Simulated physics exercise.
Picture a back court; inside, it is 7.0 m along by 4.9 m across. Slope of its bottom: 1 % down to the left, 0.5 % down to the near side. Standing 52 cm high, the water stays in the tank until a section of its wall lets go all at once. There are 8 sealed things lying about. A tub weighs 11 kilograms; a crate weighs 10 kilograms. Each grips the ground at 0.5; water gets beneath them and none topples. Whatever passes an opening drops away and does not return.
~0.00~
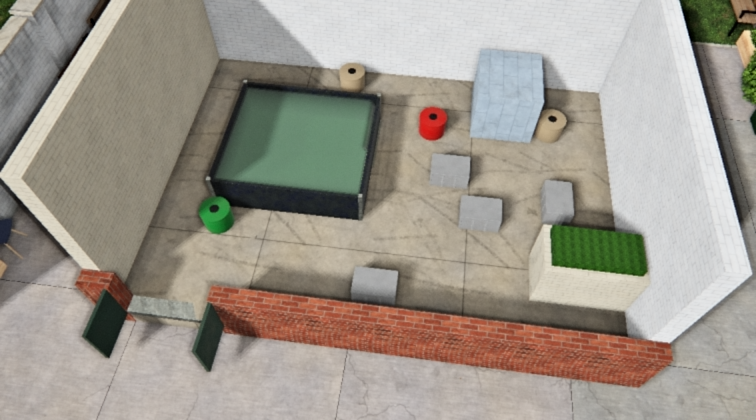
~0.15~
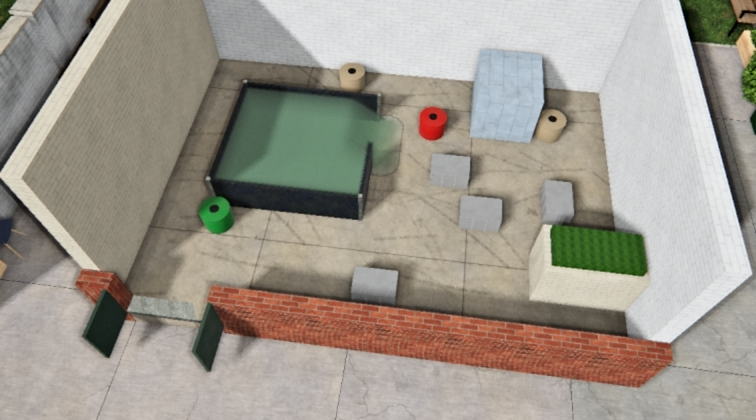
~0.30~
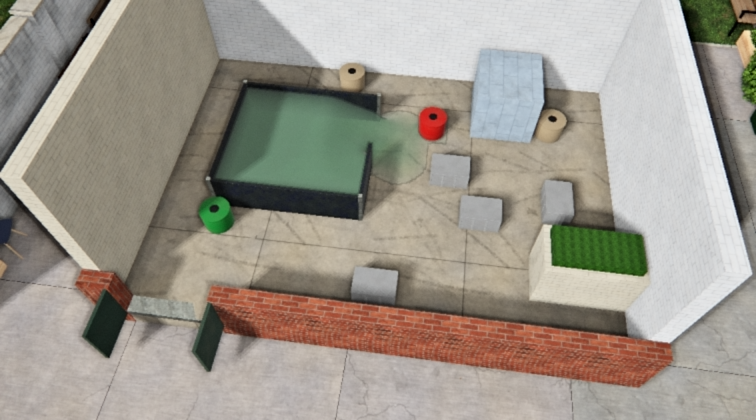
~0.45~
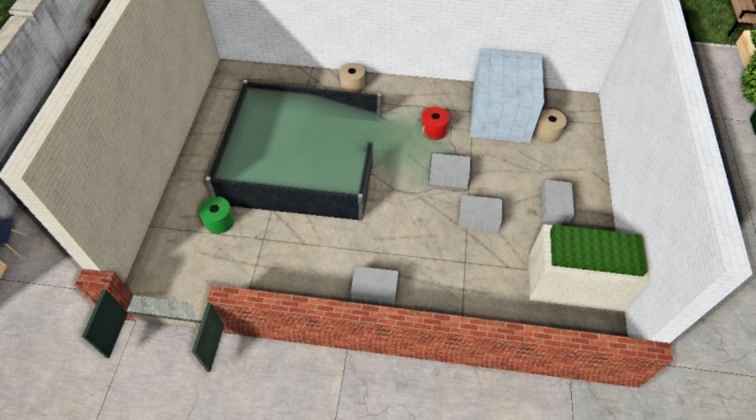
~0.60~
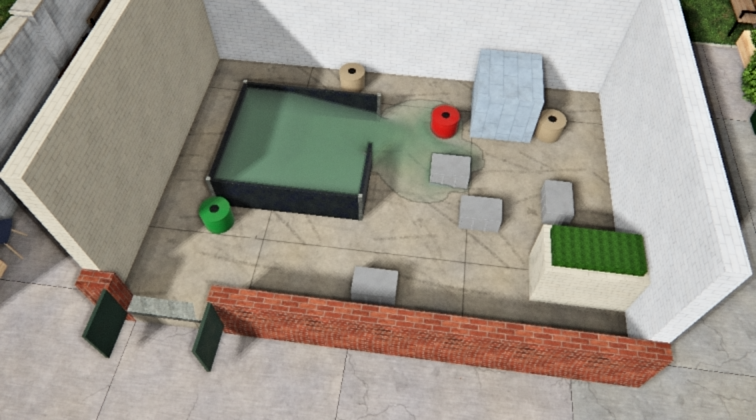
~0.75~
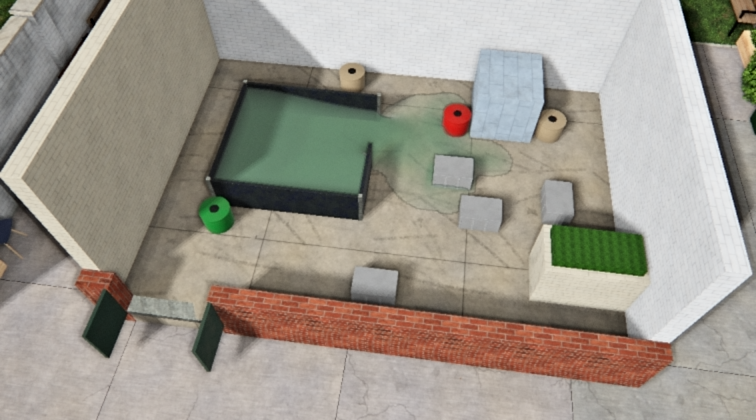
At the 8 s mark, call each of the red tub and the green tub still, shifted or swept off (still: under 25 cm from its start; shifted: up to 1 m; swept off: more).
Red tub - swept off, green tub - still.
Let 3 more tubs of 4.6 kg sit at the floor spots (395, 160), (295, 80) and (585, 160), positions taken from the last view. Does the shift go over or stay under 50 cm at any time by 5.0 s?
Note, same order as listed: Beyond the limit, beyond the limit, beyond the limit.
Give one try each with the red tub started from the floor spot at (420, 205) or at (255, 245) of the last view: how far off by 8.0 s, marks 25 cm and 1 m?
Outcomes in order: It sits still; it sits still.
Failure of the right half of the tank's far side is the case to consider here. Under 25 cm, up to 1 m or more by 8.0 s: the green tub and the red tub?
Under that change the green tub would sit tight and the red tub would drift slightly.
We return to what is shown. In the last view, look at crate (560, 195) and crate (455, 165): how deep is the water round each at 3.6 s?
Roughly 21 and 13 cm.
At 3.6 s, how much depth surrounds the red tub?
Somewhere close to 6 cm.
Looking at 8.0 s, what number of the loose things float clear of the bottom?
At that time, 3.
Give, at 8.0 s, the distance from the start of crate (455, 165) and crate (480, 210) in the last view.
In turn: 120 cm, 150 cm.
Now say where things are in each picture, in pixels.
The red tub at (433, 117), on the bottom; the green tub at (215, 209) rests on the ground; 4.5 m2 under water; 0 of 8 have shifted, in the first picture.
The red tub at (433, 117) rests on the ground; the green tub at (215, 209) rests on the ground; 5.0 m2 under water; 0 of 8 have shifted, in the second picture.
The red tub at (433, 117), on the bottom; the green tub at (215, 209), on the bottom; water covers 5.6 m2; 0 of 8 have shifted, in the third picture.
The red tub at (436, 116) rests on the ground, 4 cm from its start; the green tub at (215, 209), on the bottom; 6.3 m2 under water; 0 of 8 have shifted, in the fourth picture.
The red tub at (446, 115) rests on the ground, 21 cm from its start; the green tub at (215, 209), on the bottom; water covers 7.1 m2; 1 of 8 have shifted, in the fifth picture.
The red tub at (458, 114) rests on the ground, 41 cm from its start; the green tub at (215, 209), on the bottom; water covers 8.0 m2; 2 of 8 have shifted, in the sixth picture.
After 1.6 s the red tub is near (461, 85), 0.8 m from its start, afloat; the green tub is near (215, 209), 0.0 m from its start, aground; 0 of 8 are out; 1 afloat.
After 3.6 s the red tub is near (337, 79), 1.9 m from its start, aground; the green tub is near (215, 209), 0.0 m from its start, aground; 0 of 8 are out; 2 afloat.
After 5.6 s the red tub is near (258, 83), 3.1 m from its start, aground; the green tub is near (215, 209), 0.0 m from its start, aground; 0 of 8 are out; 3 afloat.
After 8.0 s the red tub is near (233, 91), 3.5 m from its start, aground; the green tub is near (215, 209), 0.0 m from its start, aground; 0 of 8 are out; 3 afloat.
